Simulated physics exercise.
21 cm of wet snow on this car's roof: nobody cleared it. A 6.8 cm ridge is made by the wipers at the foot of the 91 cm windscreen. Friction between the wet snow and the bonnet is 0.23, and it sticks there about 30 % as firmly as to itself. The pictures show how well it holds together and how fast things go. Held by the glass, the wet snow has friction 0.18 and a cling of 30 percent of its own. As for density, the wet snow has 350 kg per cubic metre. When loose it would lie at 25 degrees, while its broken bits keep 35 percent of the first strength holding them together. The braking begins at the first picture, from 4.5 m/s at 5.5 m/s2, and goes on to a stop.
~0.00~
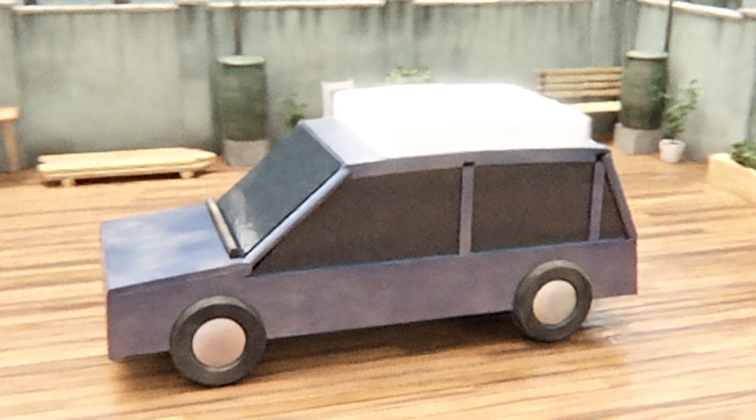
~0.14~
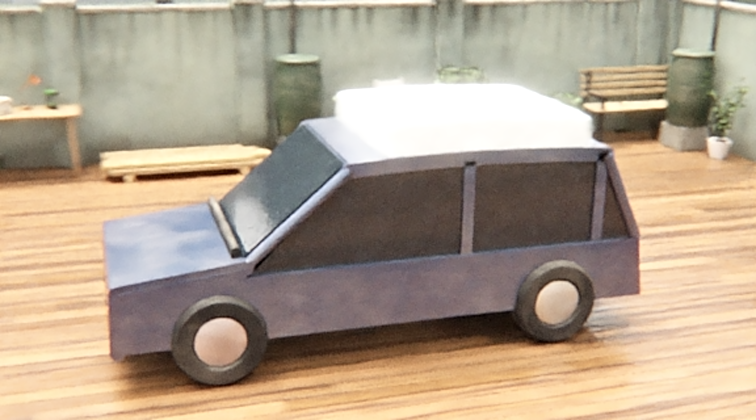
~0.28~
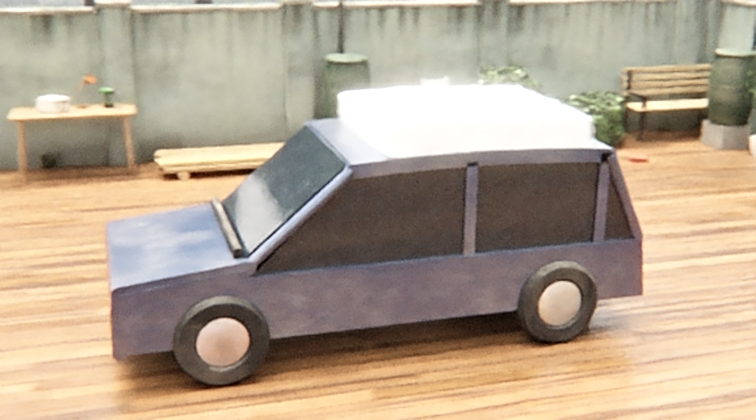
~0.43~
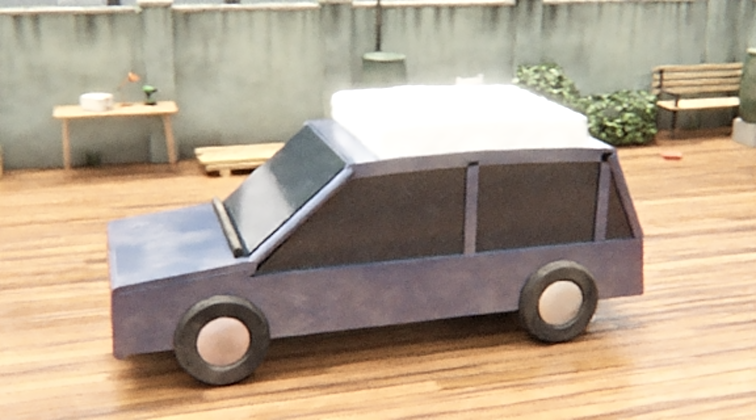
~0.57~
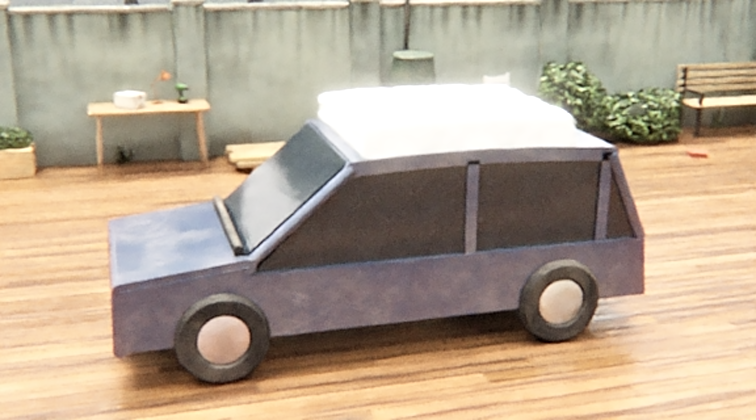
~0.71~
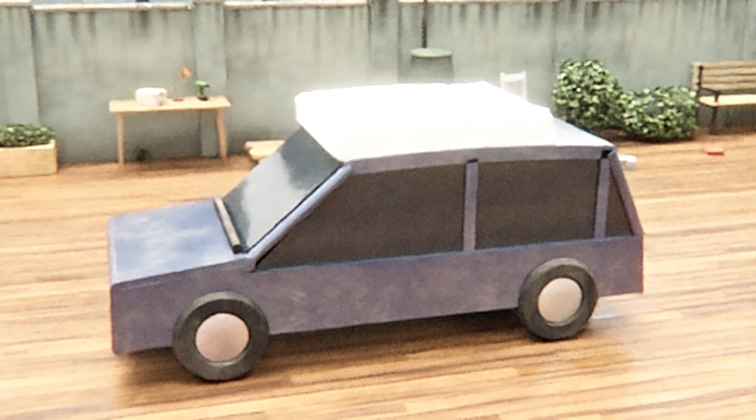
A thick white slab of snow on the roof of a blue toy-like car slid forward, slowly then faster, until its front edge poked over the windscreen, while the patio background shifted behind.
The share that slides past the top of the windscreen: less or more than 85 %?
It comes out lower than 85 %.
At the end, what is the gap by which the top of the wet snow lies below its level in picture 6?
About 0 cm.
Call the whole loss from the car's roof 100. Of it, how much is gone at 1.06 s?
It stands at about 60 percent.
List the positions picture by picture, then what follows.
Foremost bit of the wet snow at (388, 148), in the first picture.
Foremost bit of the wet snow at (389, 148), in the second picture.
Foremost bit of the wet snow at (389, 149), its middle shifted 1.4 cm, in the third picture.
Foremost bit of the wet snow at (380, 149), its middle shifted 6.8 cm, in the fourth picture.
Foremost bit of the wet snow at (364, 155), its middle shifted 17 cm, in the fifth picture.
Foremost bit of the wet snow at (336, 139), its middle shifted 34 cm, 5 % of it past the top of the windscreen, cracking, in the sixth picture.
After 1.06 s, 53 % of the snow is on the roof, 37 % on the glass, 10 % on the bonnet and none has gone off the nose.
After 1.48 s, 25 % of the snow is on the roof, 30 % on the glass, 42 % on the bonnet and 3 % has gone off the nose.
After 1.90 s, 22 % of the snow is on the roof, 10 % on the glass, 43 % on the bonnet and 24 % has gone off the nose.
After 2.32 s, 22 % of the snow is on the roof, 8 % on the glass, 29 % on the bonnet and 41 % has gone off the nose.
After 3.00 s, 22 % of the snow is on the roof, 8 % on the glass, 22 % on the bonnet and 47 % has gone off the nose.
